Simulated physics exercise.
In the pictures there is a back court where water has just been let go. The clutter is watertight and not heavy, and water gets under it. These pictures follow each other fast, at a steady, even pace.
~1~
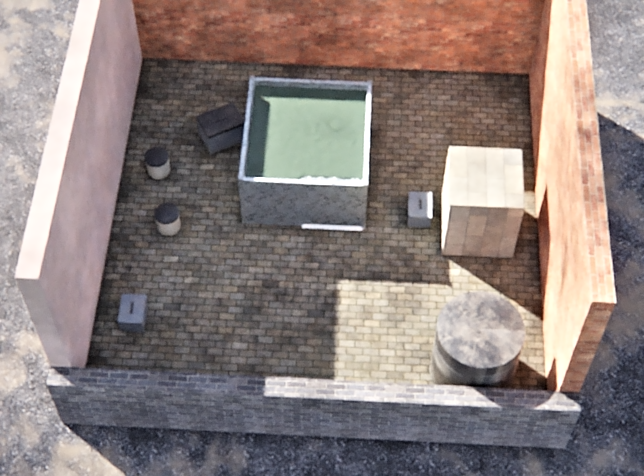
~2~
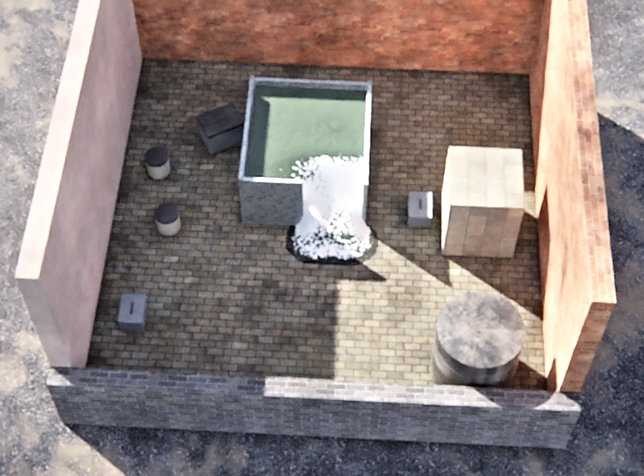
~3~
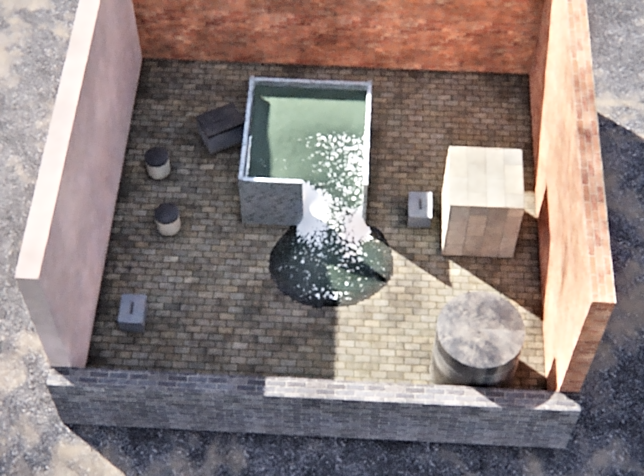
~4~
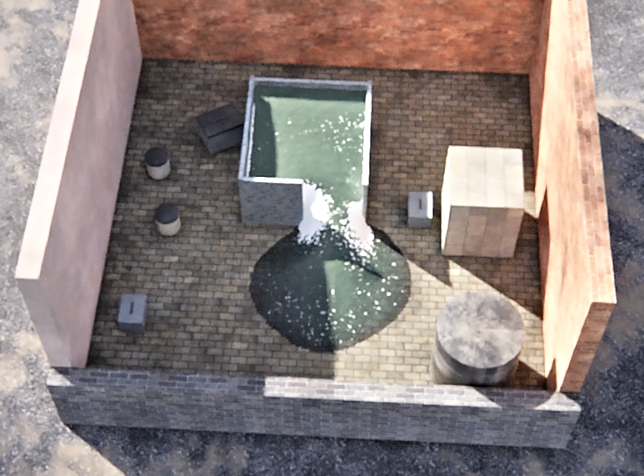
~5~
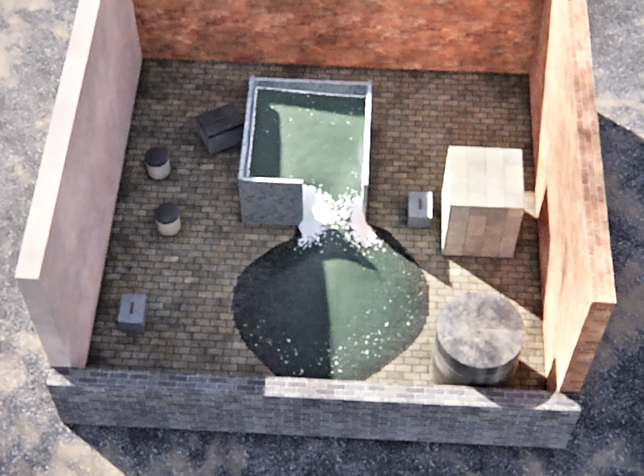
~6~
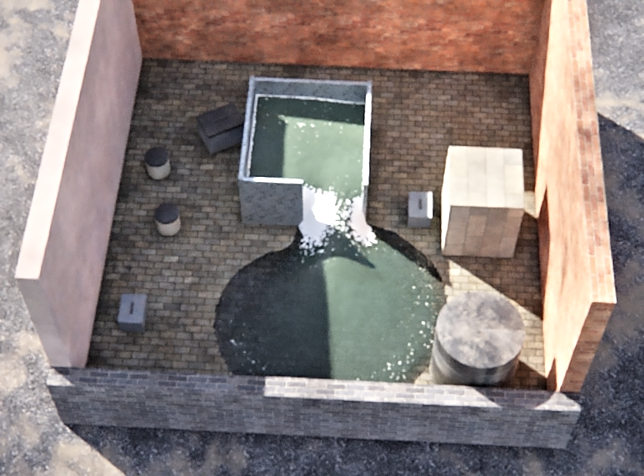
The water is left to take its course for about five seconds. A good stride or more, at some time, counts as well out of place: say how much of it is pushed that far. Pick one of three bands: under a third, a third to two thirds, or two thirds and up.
A third to two thirds.
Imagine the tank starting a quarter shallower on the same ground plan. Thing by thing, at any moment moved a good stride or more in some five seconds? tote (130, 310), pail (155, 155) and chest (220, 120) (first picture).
Note, in sequence: Past that mark / past that mark / within that.
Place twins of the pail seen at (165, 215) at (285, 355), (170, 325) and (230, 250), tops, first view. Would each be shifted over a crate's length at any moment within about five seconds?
In that order: Moved that far, pushed that far, never so far.
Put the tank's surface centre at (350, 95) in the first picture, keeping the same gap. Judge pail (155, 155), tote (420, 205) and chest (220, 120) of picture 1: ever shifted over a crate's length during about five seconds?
First got that far, then never got that far, then never got that far.
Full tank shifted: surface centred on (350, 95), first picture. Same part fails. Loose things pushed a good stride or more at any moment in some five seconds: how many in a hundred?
I reckon around 60 percent of them.
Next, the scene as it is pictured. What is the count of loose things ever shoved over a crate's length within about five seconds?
The count is 3.
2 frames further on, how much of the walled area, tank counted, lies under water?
Something like 35 in a hundred.
A moment on, 0 of 5 are well off their spots; 0 afloat.
Next, 0 of 5 are well off their spots; 0 afloat.
Later, 1 of 5 are well off their spots; 0 afloat.
In the end, 3 of 5 are well off their spots, and 3 have been at some point; 2 afloat.
